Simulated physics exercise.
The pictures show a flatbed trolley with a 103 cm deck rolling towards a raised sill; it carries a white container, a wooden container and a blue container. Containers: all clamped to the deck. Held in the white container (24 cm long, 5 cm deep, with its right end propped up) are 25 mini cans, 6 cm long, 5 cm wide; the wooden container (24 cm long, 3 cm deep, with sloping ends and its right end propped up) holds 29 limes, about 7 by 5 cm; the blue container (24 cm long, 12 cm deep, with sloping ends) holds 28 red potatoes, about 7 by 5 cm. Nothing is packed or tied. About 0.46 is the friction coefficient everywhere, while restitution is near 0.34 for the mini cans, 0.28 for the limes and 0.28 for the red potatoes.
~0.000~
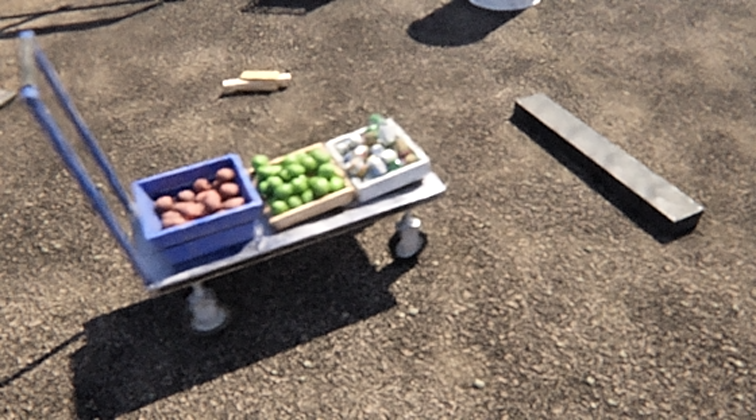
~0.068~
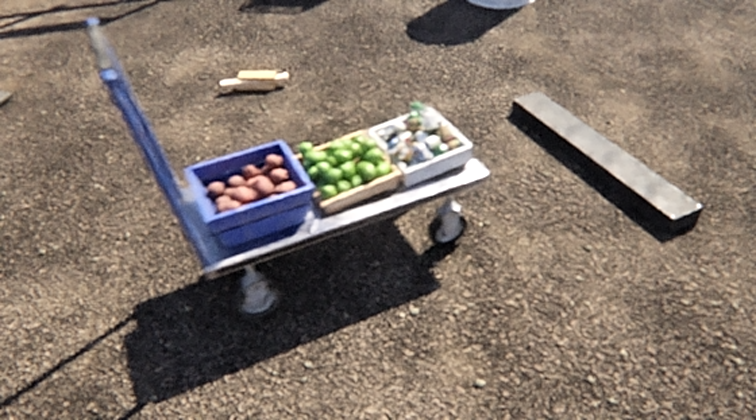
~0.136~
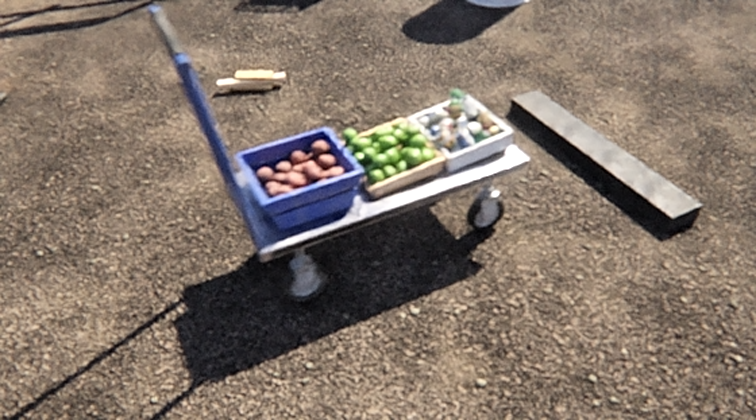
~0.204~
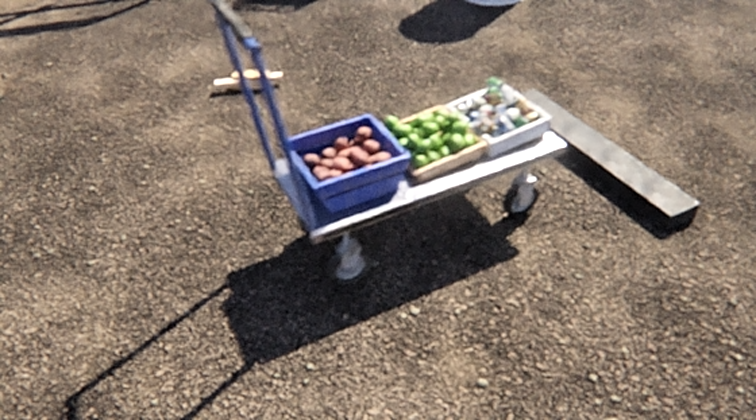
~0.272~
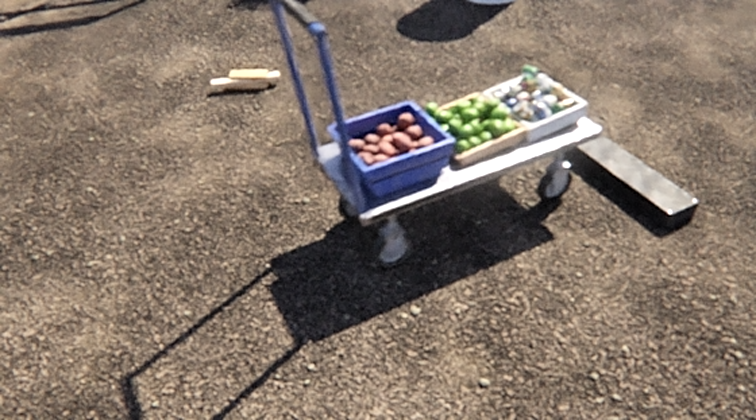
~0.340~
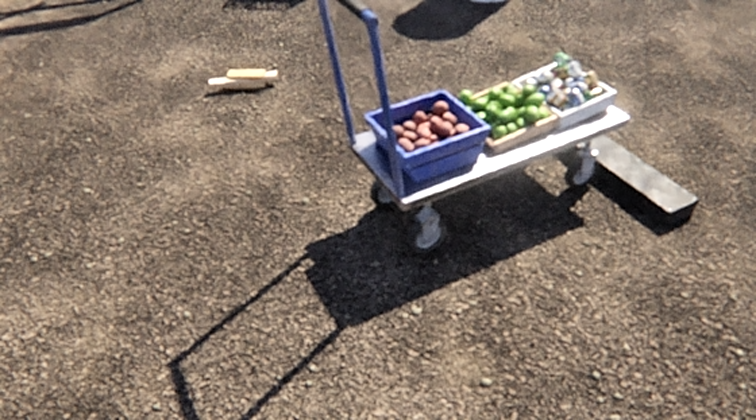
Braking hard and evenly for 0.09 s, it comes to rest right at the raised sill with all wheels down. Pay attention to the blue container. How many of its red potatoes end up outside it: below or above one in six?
Most likely the spillage is lower than a sixth of the load.
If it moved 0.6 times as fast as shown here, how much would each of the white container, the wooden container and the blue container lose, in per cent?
White container 10, wooden container 20, blue container 0 per cent.
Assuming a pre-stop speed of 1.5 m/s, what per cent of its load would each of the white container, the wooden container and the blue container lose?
White container 10 %, wooden container 10 %, blue container 0 %.
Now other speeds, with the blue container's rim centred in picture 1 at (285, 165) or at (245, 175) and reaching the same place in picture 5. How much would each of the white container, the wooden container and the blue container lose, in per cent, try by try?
For the white container it's 10 % and then 20 %, for the wooden container 10 % and then 20 %, and for the blue container 0 % and then 0 %.
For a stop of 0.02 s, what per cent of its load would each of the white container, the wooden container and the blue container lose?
In that case white container 40, wooden container 40 and blue container 0 per cent.
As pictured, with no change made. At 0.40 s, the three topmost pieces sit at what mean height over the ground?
Their middles sit some 48 cm up.
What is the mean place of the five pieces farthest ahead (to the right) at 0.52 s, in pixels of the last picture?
The leading five average out near (608, 61).
After 0.40 s, the white container is down by 2 of 25, the wooden container is down by 2 of 29 and the blue container has all 28.
After 0.52 s, the white container is down by 5 of 25, the wooden container is down by 7 of 29 and the blue container has all 28.
After 0.75 s, the white container is down by 8 of 25, the wooden container is down by 10 of 29 and the blue container has all 28.
When it is over (at 1.25 s), the white container is down by 8 of 25, the wooden container is down by 11 of 29 and the blue container has all 28. Asked share, 0 of 28, 0 per cent.
